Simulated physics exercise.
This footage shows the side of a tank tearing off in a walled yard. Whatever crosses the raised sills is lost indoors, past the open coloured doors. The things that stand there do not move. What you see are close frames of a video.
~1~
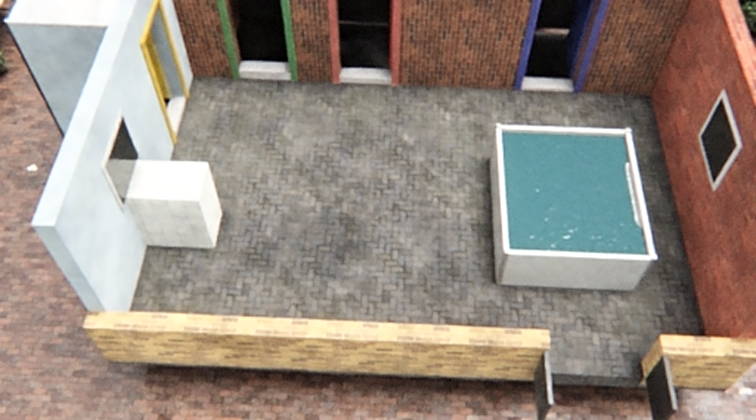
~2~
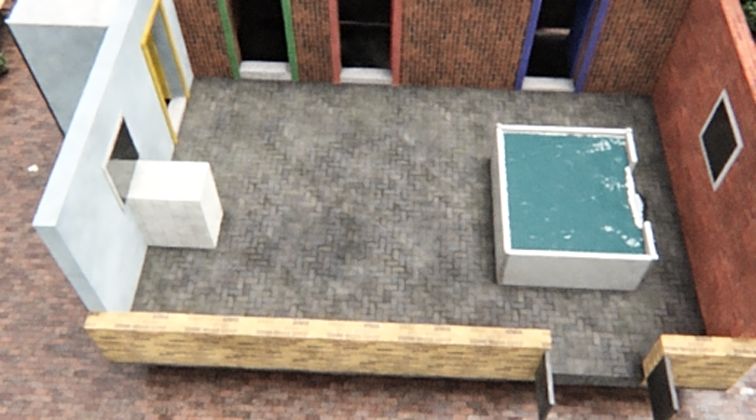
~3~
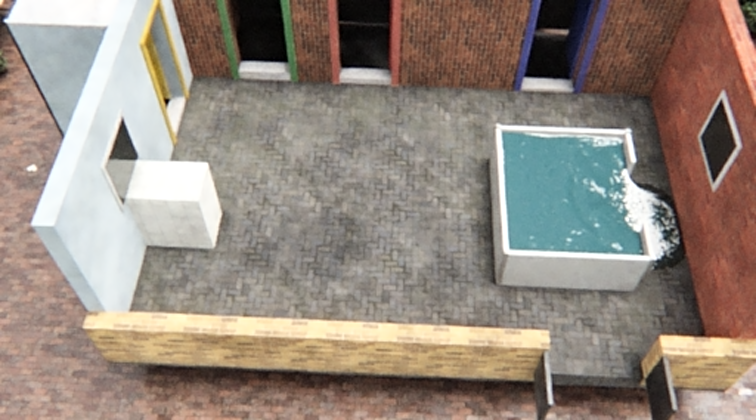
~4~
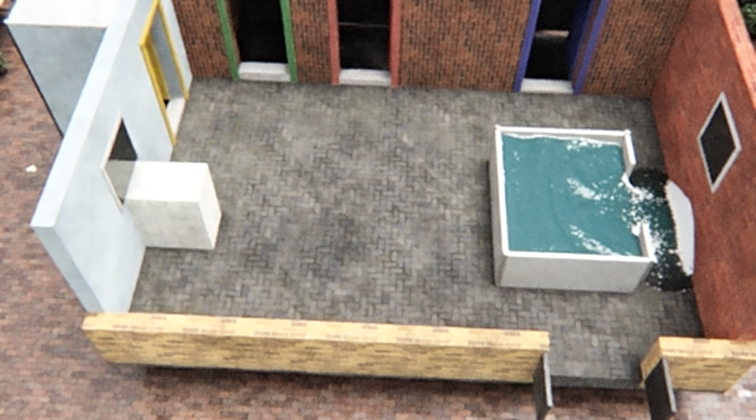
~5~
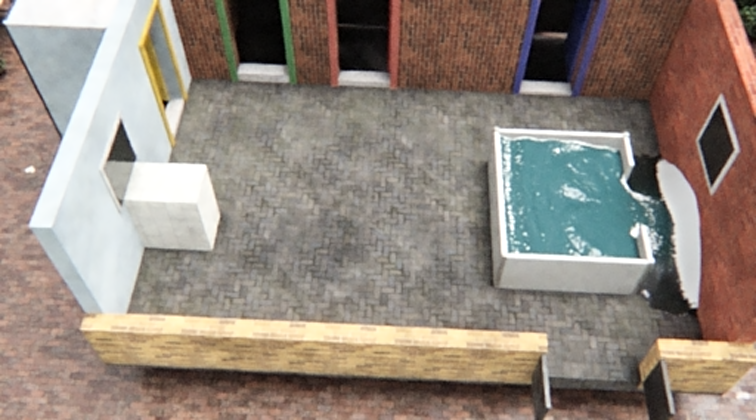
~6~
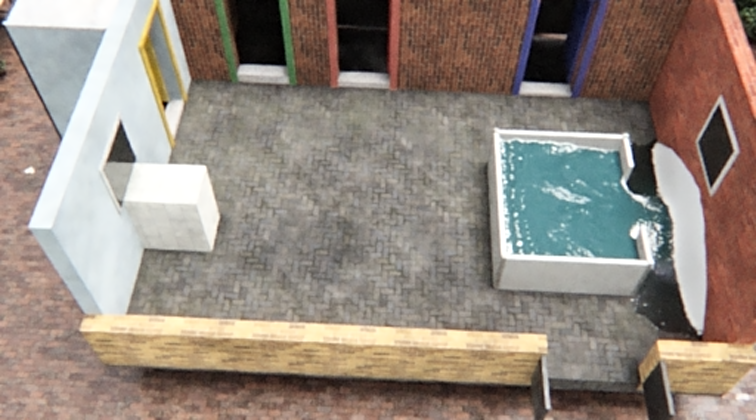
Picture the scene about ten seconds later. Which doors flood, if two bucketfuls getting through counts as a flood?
The red door does not flood; the green door does not flood; the yellow door does not flood; the blue door floods.
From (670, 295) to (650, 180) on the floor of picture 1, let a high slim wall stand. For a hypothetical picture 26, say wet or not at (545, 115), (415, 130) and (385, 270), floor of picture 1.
Taking the points in order, they are inundated, inundated and high and dry.
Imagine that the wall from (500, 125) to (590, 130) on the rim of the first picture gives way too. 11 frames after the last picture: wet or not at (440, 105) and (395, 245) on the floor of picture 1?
Soaked, Still dry.
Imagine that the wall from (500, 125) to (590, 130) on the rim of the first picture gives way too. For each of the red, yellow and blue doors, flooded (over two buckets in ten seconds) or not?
Well, red misses the mark, yellow beats the mark and blue beats the mark.
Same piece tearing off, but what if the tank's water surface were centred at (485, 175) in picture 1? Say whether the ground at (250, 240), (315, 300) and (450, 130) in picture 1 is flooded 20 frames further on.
Points in order: Not reached; not reached; inundated.
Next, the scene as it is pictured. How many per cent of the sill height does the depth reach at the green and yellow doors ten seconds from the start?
Near 50 per cent and 70 per cent, respectively.
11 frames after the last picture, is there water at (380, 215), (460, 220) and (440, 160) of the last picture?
Result, in that order: Not wetted / not wetted / not wetted.
A moment on, water covers 15 % of the floor; the red door not reached, the green door not reached, the yellow door not reached, the blue door not reached.
Next, water covers 25 % of the floor; the red door not reached, the green door not reached, the yellow door not reached, the blue door under two buckets in.
Then, water covers 55 % of the floor; the red door wet at the sill, nothing in, the green door not reached, the yellow door not reached, the blue door over two buckets in.
Later, water covers 95 % of the floor; the red door wet at the sill, nothing in, the green door wet at the sill, nothing in, the yellow door wet at the sill, nothing in, the blue door over two buckets in.
In the end, water covers 95 % of the floor; the red door wet at the sill, nothing in, the green door wet at the sill, nothing in, the yellow door wet at the sill, nothing in, the blue door over two buckets in.
